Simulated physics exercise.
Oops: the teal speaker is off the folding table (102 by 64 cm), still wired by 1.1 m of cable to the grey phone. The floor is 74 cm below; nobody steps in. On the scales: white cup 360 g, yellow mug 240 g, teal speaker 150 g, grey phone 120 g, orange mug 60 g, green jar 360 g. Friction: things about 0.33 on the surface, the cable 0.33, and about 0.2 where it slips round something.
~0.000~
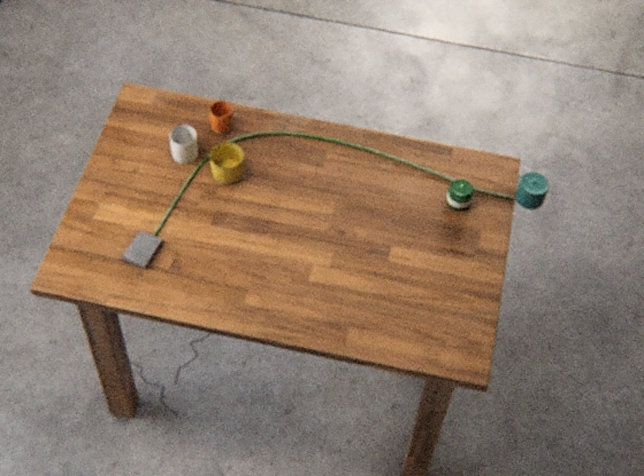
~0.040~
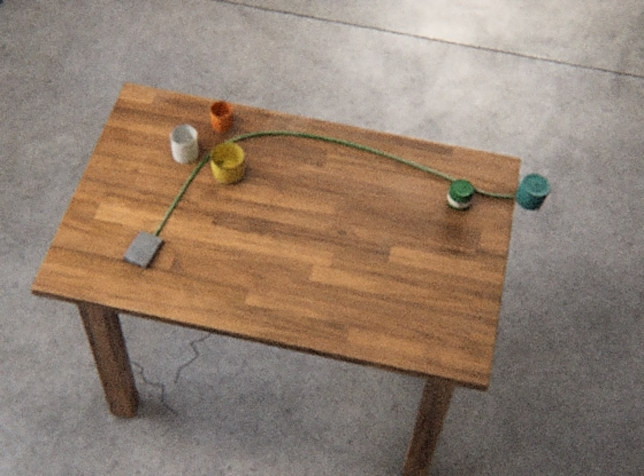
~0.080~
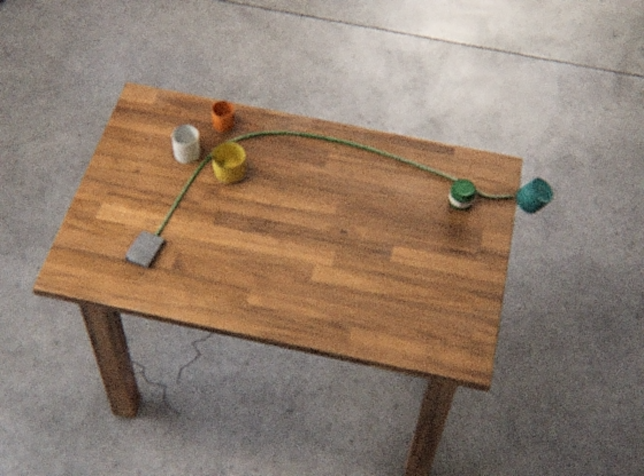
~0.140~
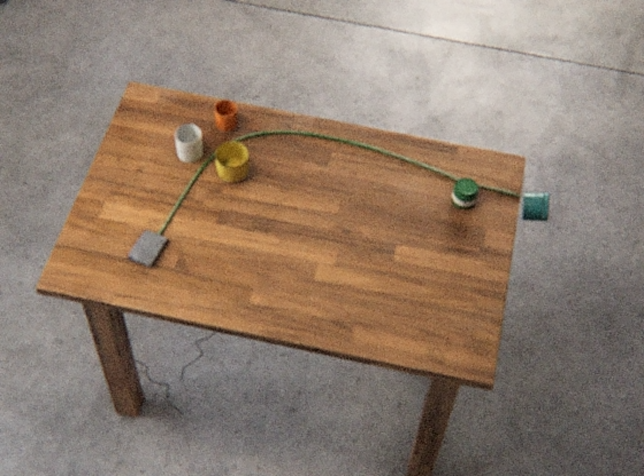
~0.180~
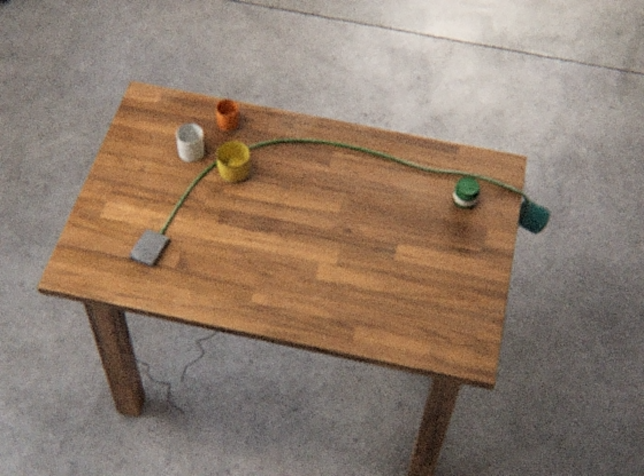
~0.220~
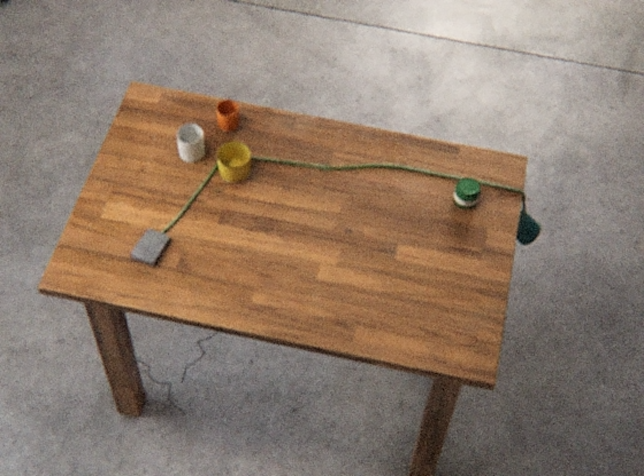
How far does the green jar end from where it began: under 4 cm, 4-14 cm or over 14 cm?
Result: Green jar barely shifts.
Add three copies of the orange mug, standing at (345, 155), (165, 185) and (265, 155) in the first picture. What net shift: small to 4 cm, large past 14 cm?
In turn: Middling, small, middling.
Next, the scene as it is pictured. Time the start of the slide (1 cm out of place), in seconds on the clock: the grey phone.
About: Grey phone 0.24 s.
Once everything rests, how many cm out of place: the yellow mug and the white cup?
Yellow mug 6 cm, white cup 0 cm.
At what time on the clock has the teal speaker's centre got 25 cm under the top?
About: 0.50 s.
After 0.5 s, the cable's tail end at (190, 206); teal speaker over the edge, grey phone 10 cm off its start, yellow mug 3 cm off its start.
After 0.7 s, the cable's tail end at (220, 179); grey phone 21 cm off its start, yellow mug 4 cm off its start, teal speaker over the edge.
After 1.0 s, the cable's tail end at (231, 174); grey phone 24 cm off its start at (214, 176), teal speaker over the edge, yellow mug 6 cm off its start at (250, 167).
After 1.2 s, the cable's tail end at (235, 173); grey phone 25 cm off its start, yellow mug 6 cm off its start, teal speaker over the edge.
After 2.4 s, the cable's tail end at (235, 173); green jar 0 cm off its start at (469, 186), grey phone 25 cm off its start at (217, 173), yellow mug 6 cm off its start at (252, 168), teal speaker over the edge.
